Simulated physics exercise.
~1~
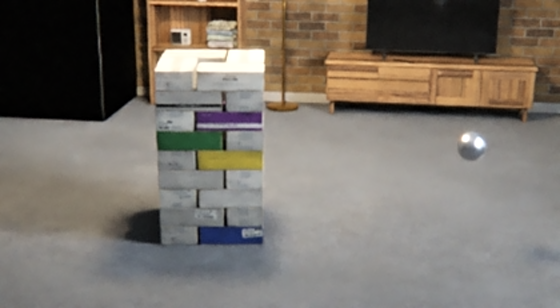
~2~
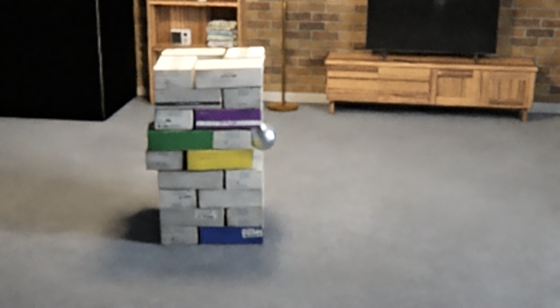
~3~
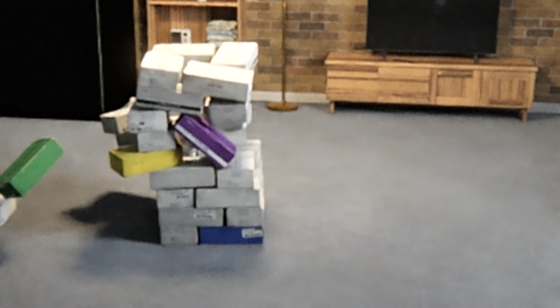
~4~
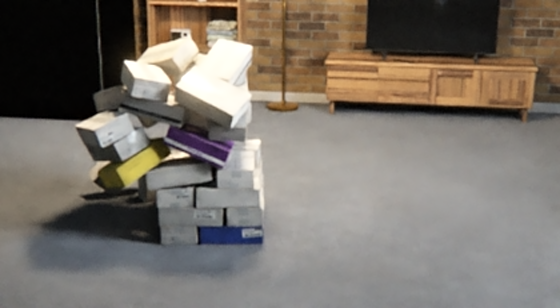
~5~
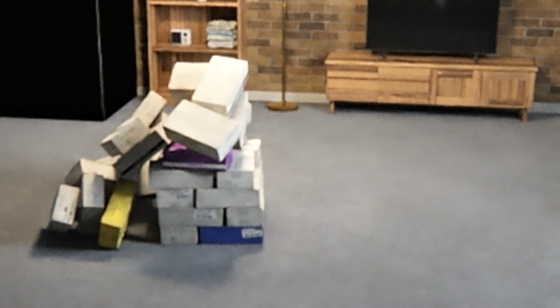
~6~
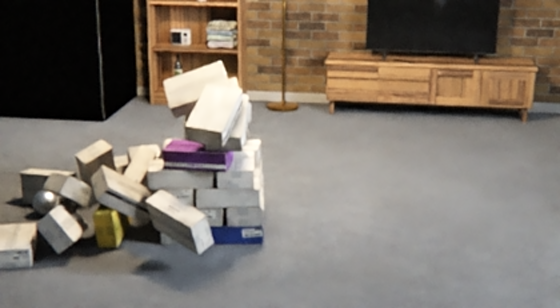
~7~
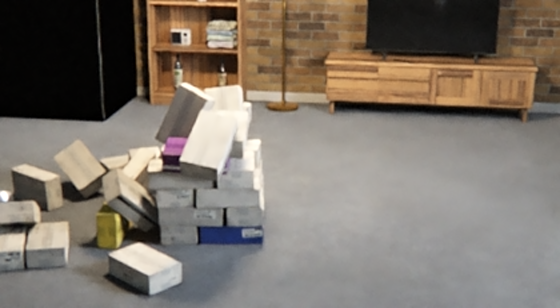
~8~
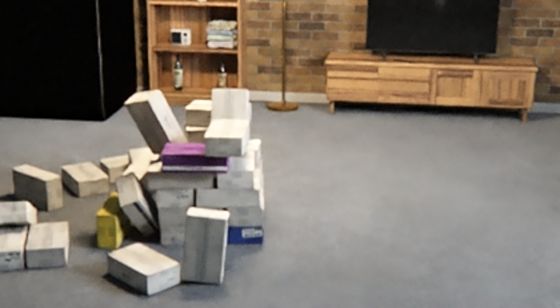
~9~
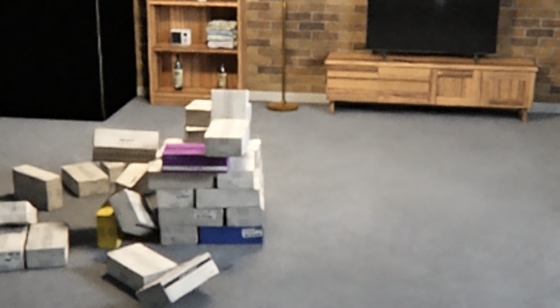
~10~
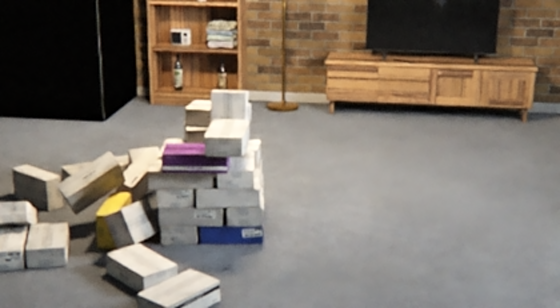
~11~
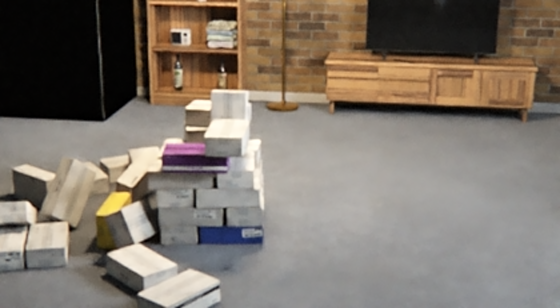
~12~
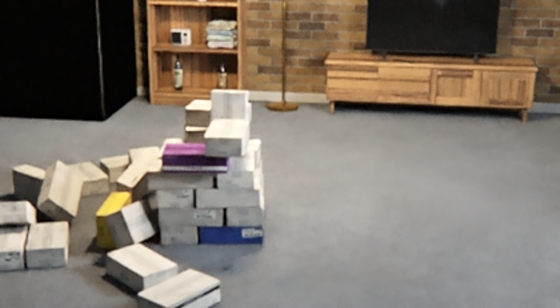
A tower of pale grey boxes, with single green, yellow, purple and blue ones among them, stands on a grey floor, seen from a fixed view in front of a brick wall, wooden shelves and a television. A shiny ball flies in from the right and strikes the tower around the green box. The green box shoots out to the left, and the upper part leans and collapses that way. The yellow box drops and stands on end, while a pale box slides down the front and topples over. Finally, boxes lie scattered left and in front, with purple and blue still in the ragged stump.
